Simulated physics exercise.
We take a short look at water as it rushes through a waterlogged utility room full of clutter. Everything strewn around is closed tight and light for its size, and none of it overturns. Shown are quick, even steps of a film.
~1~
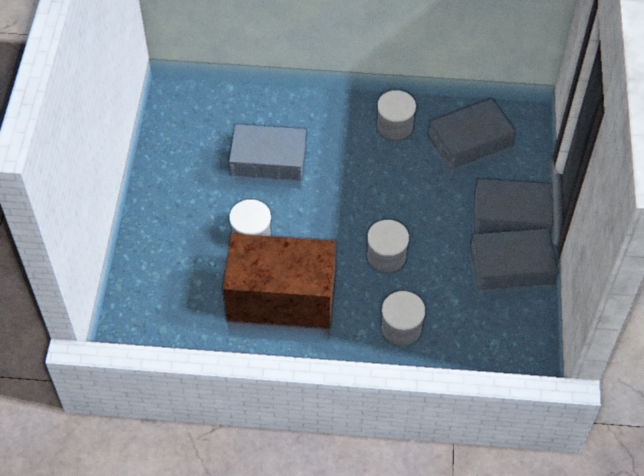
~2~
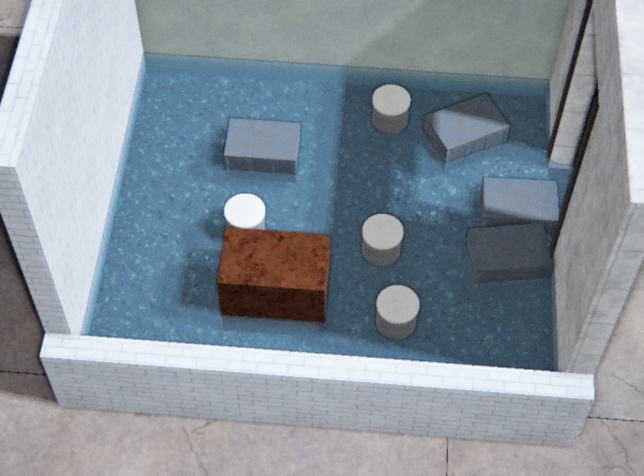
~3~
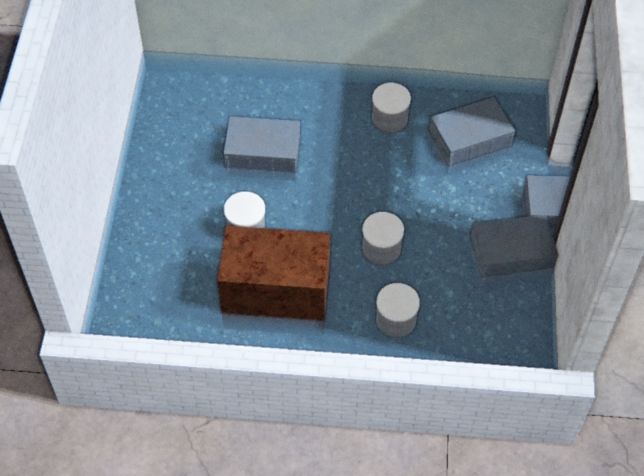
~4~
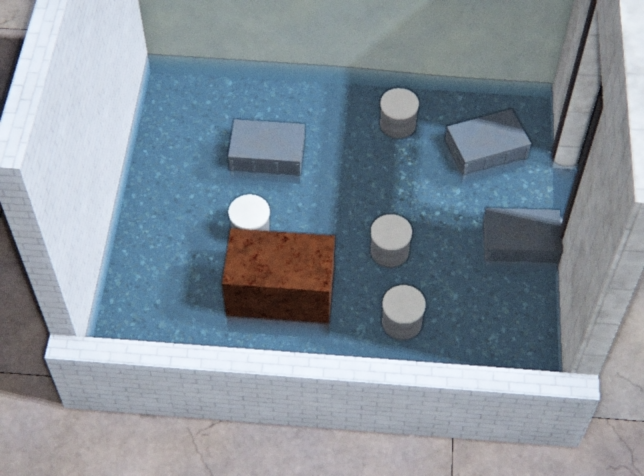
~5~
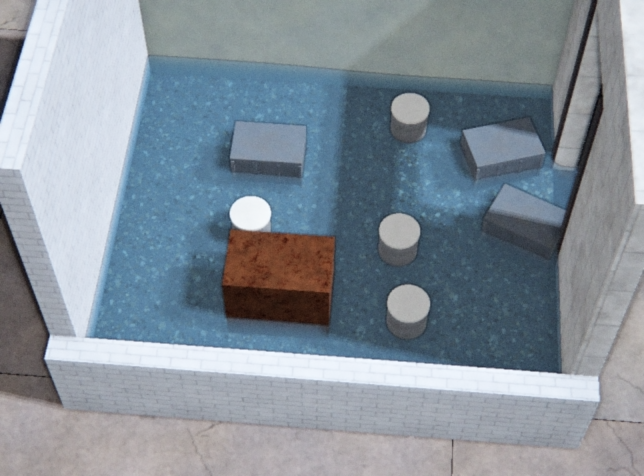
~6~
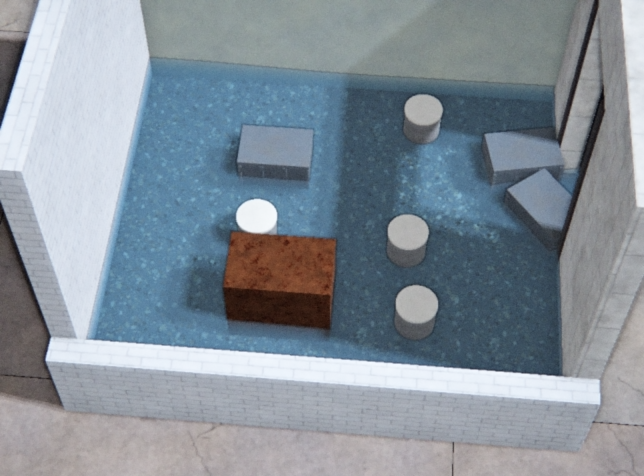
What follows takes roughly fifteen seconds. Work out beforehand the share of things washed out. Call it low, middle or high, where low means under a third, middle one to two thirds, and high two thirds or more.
High.
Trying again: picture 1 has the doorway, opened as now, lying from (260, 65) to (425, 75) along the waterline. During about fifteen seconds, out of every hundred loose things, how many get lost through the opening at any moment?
Around 60 per cent.
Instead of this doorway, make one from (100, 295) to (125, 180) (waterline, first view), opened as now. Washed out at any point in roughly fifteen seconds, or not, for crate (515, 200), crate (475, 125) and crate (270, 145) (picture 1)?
The first never exits, the second never exits, the third exits.
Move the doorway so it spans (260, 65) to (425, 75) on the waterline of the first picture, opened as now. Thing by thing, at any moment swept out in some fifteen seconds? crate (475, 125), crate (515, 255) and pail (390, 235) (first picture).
Sequentially: Leaves the room, remains indoors, leaves the room.
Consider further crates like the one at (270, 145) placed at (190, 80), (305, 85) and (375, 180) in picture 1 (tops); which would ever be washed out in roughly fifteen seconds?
First copy doesn't escape, second copy doesn't escape, third copy escapes.
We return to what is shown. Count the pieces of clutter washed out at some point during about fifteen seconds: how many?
The count is 6.
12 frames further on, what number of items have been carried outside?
Total: 4.
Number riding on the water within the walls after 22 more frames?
Exactly 3 of them.
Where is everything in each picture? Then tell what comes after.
The first frame shows a crate at (515, 253), afloat; a crate at (473, 126), afloat; 0 of 8 have shifted.
The second frame shows a crate at (511, 247), afloat; a crate at (467, 121) floats; 1 of 8 have shifted.
The third frame shows a crate at (516, 239), afloat, close to its start; a crate at (473, 124), afloat, close to its start; 3 of 8 have shifted.
The fourth frame shows a crate at (524, 229), afloat, close to its start; a crate at (489, 135) floats, close to its start; 3 of 8 have shifted.
The fifth frame shows a crate at (528, 216), afloat, a stride from its start; a crate at (504, 142), afloat, a stride from its start; 6 of 8 have shifted.
The sixth frame shows a crate at (549, 203) floats, a stride from its start; a crate at (524, 149) floats, a stride from its start; 7 of 8 have shifted.
A moment on, 2 of 8 are out; 6 afloat.
Next, 4 of 8 are out; 4 afloat.
Later, 5 of 8 are out; 3 afloat.
In the end, 6 of 8 are out; 1 afloat.
